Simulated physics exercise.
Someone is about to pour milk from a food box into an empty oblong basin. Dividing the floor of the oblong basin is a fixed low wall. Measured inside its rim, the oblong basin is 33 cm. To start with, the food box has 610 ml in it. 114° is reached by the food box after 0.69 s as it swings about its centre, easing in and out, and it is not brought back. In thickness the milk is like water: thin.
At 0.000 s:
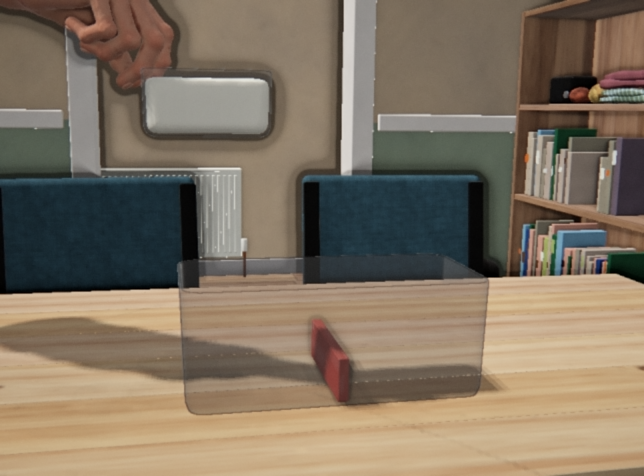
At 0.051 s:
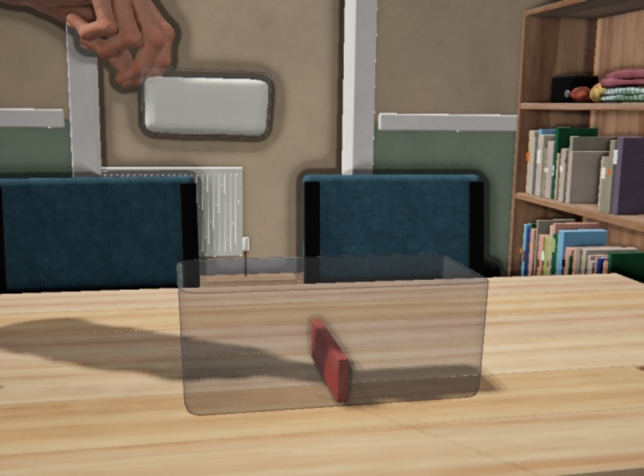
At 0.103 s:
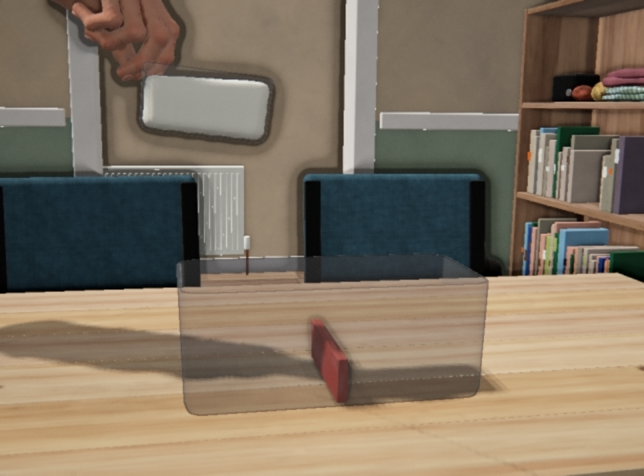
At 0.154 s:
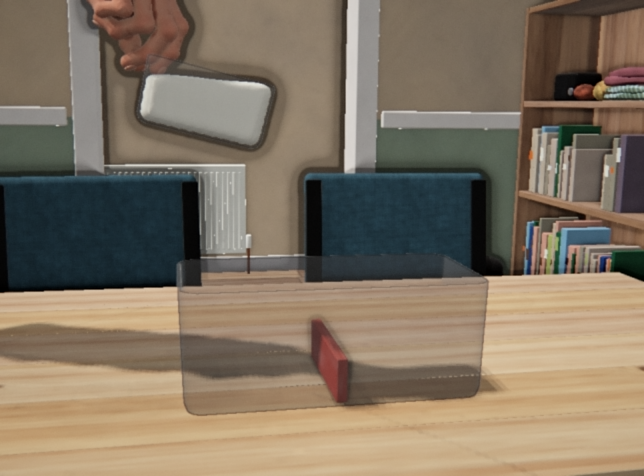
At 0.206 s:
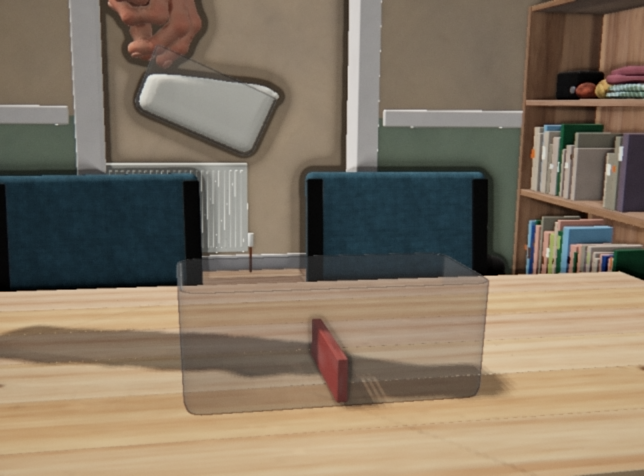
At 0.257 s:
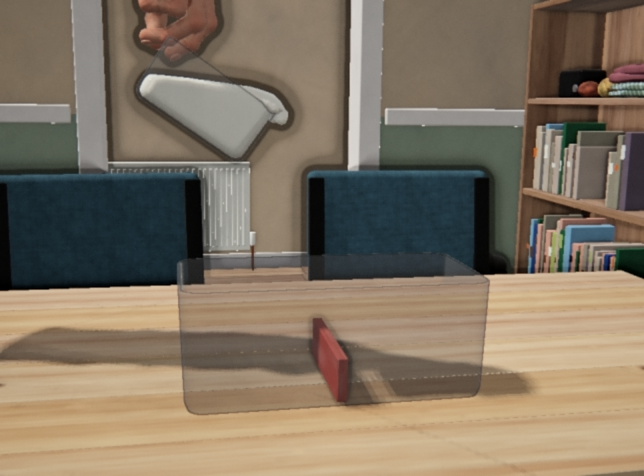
At a wooden table, a hand tilting a pale box steadily down to the right above a clear basin with a red divider.
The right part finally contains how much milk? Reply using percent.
About 55 in every hundred parts.
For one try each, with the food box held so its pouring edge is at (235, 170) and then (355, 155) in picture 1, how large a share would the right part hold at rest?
10 per cent first, 95 per cent second.
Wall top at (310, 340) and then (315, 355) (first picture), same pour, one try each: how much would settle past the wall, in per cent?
It comes to 70 per cent, and then 65 per cent.
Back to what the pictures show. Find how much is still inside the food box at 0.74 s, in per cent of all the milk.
Share remaining: Approx. 2 %.
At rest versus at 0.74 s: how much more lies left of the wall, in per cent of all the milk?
Roughly 7 in a hundred.
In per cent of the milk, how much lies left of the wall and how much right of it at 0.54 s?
Left roughly 6, right roughly 28.
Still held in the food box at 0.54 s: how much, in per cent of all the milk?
Near 12 in a hundred.
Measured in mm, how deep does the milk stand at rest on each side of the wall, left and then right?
Around 10 mm deep on the left, around 14 mm deep on the right.
By 0.54 s the tilt is 101° and 13 per cent is still to pour, 6 is left of the wall and 29 right of it.
By 0.74 s the tilt is 114° and 2 per cent is still to pour, 37 is left of the wall and 56 right of it.
By 0.96 s the tilt is 114° and 0 per cent is still to pour, 44 is left of the wall and 54 right of it.
By 1.19 s the tilt is 114° and 0 per cent is still to pour, 44 is left of the wall and 55 right of it.
At rest 44 per cent lies left of the wall, 55 right of it and 2 outside.
